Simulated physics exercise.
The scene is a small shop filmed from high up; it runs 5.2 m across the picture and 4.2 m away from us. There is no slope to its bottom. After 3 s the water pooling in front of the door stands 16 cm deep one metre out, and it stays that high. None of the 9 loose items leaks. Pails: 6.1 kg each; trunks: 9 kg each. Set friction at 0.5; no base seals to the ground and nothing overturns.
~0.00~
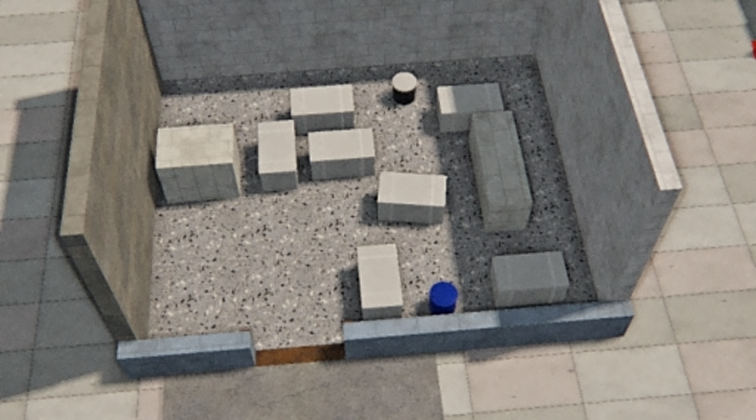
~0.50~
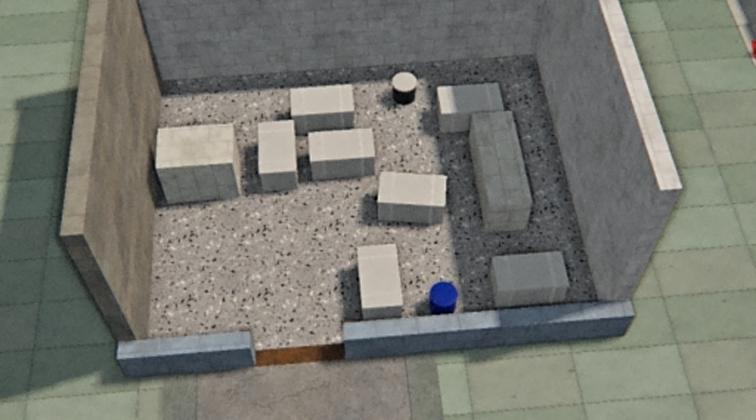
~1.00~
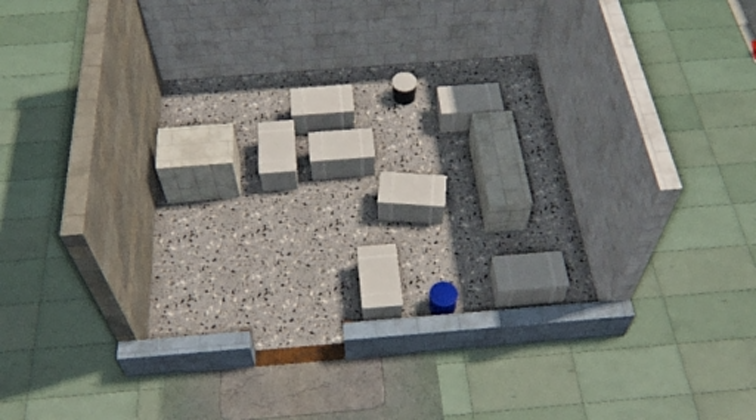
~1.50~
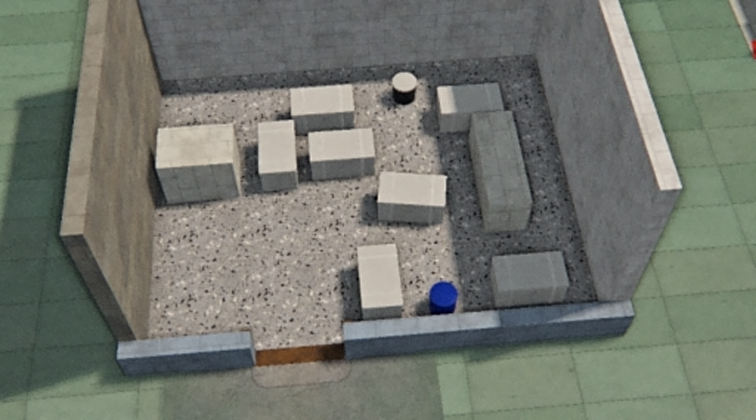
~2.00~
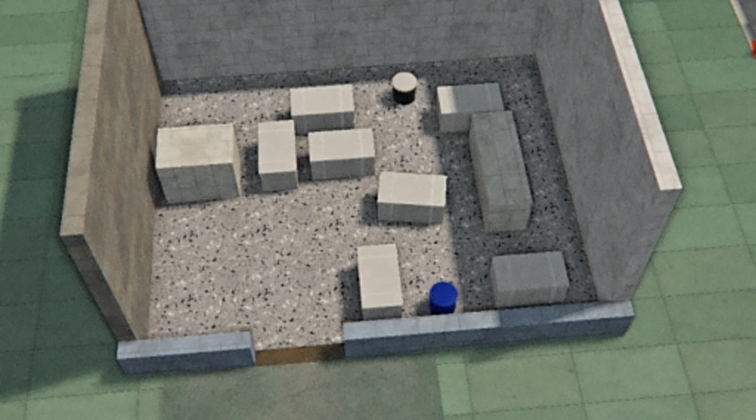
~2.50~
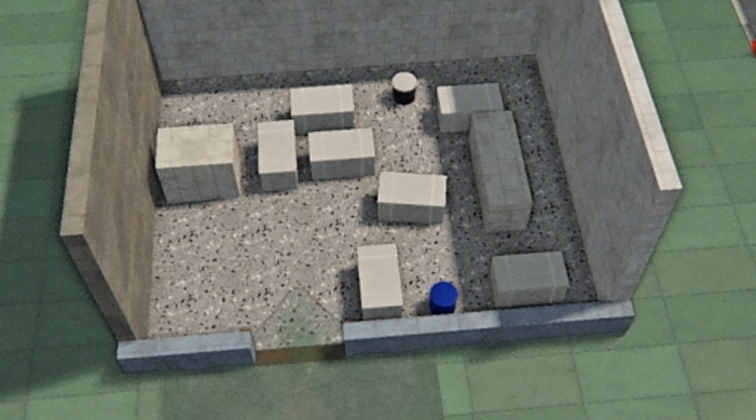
Greenish water spreads over the pale paving around a small roofless shop seen from high above, its tint deepening as the camera stays still. Inside the grey walls, pale and grey blocks stand on a speckled floor, with a dark, white-topped drum at the back and a blue pail near the low front wall. The water creeps up to the doorway, crosses its brown sill and fans thinly inside, while every object stays put.
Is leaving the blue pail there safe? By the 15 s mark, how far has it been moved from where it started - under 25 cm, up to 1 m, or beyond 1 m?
It has been moved under 25 cm.
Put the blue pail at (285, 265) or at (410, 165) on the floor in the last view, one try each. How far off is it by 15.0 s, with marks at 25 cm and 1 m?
I'd expect it to get swept far off the first time and to remain in place the second time.
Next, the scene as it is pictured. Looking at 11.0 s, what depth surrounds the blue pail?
Near 2 cm deep.
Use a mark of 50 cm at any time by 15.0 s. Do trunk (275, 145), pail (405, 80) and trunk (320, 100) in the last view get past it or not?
Result, in order: Bigger / bigger / bigger.
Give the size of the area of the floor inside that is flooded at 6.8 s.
Wet: Near 13 m2.
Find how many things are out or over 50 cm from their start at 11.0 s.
3.
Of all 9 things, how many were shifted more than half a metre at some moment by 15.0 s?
Answer: 6.
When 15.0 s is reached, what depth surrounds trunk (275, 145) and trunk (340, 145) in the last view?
Around 7 cm and 8 cm.
After 3.5 s the blue pail is near (444, 294), 0.0 m from its start, aground; 0 afloat.
After 6.8 s the blue pail is near (444, 294), 0.0 m from its start, aground; 2 afloat.
After 11.0 s the blue pail is near (444, 294), 0.0 m from its start, aground; 4 afloat.
After 15.0 s the blue pail is near (444, 294), 0.0 m from its start, aground; 8 afloat.
